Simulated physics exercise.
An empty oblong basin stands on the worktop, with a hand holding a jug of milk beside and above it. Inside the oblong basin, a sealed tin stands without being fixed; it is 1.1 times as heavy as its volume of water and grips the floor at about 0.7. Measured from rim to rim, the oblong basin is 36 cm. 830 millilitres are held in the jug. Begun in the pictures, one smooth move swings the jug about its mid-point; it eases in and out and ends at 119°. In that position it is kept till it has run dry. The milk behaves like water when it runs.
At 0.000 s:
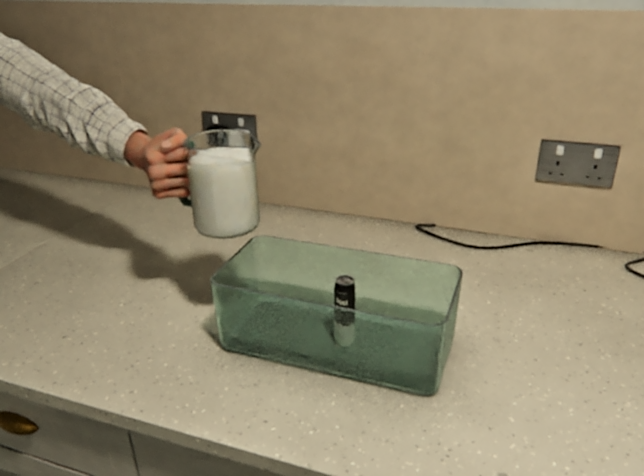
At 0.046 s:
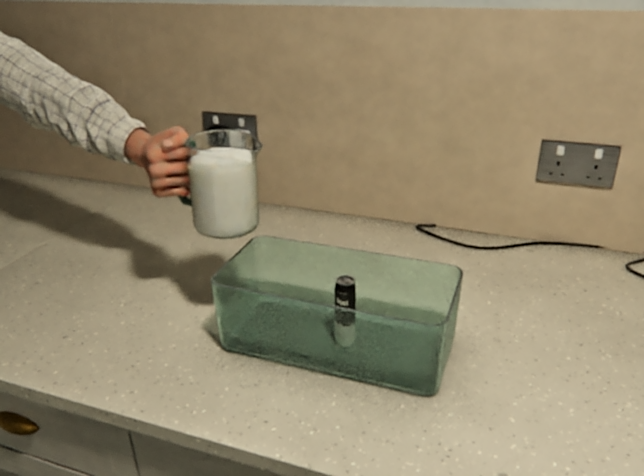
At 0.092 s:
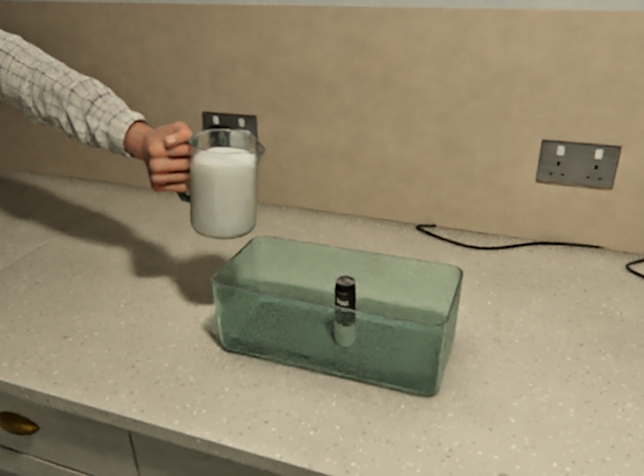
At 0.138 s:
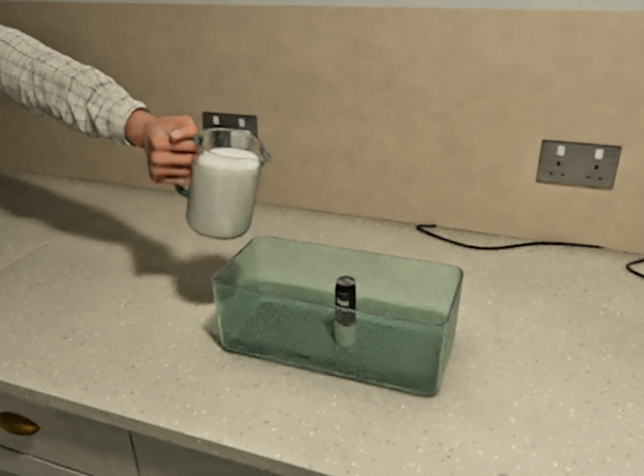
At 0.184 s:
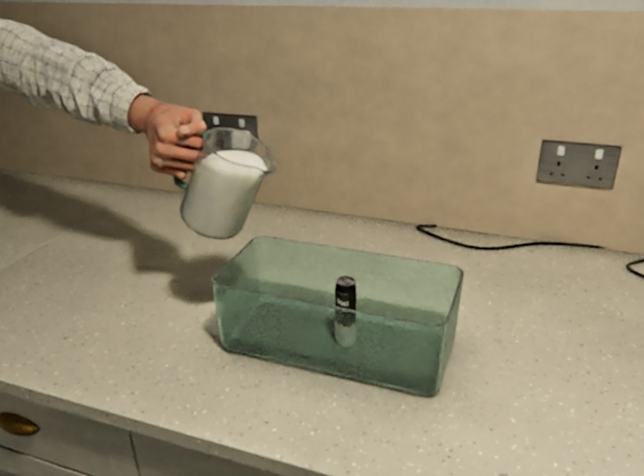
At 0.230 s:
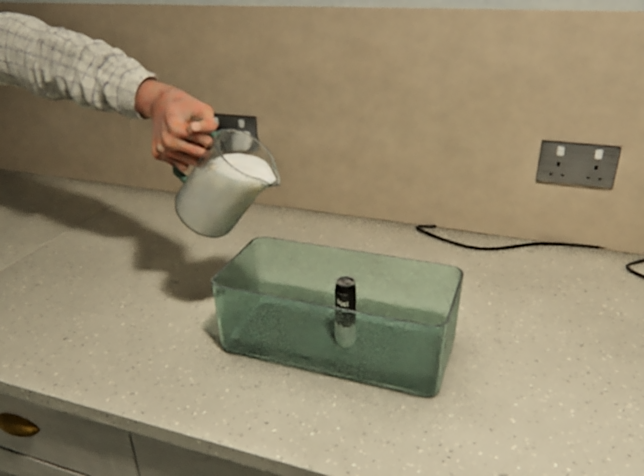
A hand in a pale checked sleeve reaches in from the left above a speckled cream worktop, seen from slightly above, with a beige wall behind. It holds a clear jug of white milk above and beside an oblong green glass basin with a small dark-topped tin inside, while sockets and a black cable sit behind. The hand smoothly tilts the jug rightward, slowly then faster, as the camera stays still.
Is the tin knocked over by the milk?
No.
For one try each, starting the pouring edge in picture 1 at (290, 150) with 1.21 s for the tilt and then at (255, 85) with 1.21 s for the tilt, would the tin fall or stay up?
Trial 1 - tin tips; trial 2 - tin tips.
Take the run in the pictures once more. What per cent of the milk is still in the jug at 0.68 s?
10 per cent or so.
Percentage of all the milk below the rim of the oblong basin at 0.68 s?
80 %, more or less.
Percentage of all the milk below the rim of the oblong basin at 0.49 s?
Fraction in basin: Approx. 22%.
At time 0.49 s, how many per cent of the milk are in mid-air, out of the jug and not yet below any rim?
Roughly 22 percent.
After 0.49 s the tilt is 110° and 57 per cent is still to pour; the tin stands where it began.
After 0.68 s the tilt is 119° and 10 per cent is still to pour; the tin stands where it began.
After 0.88 s the tilt is 119° and 0 per cent is still to pour; the tin stands where it began.
After 1.10 s the tilt is 119° and 0 per cent is still to pour; the tin stands where it began.
In the end the tin stands where it began.
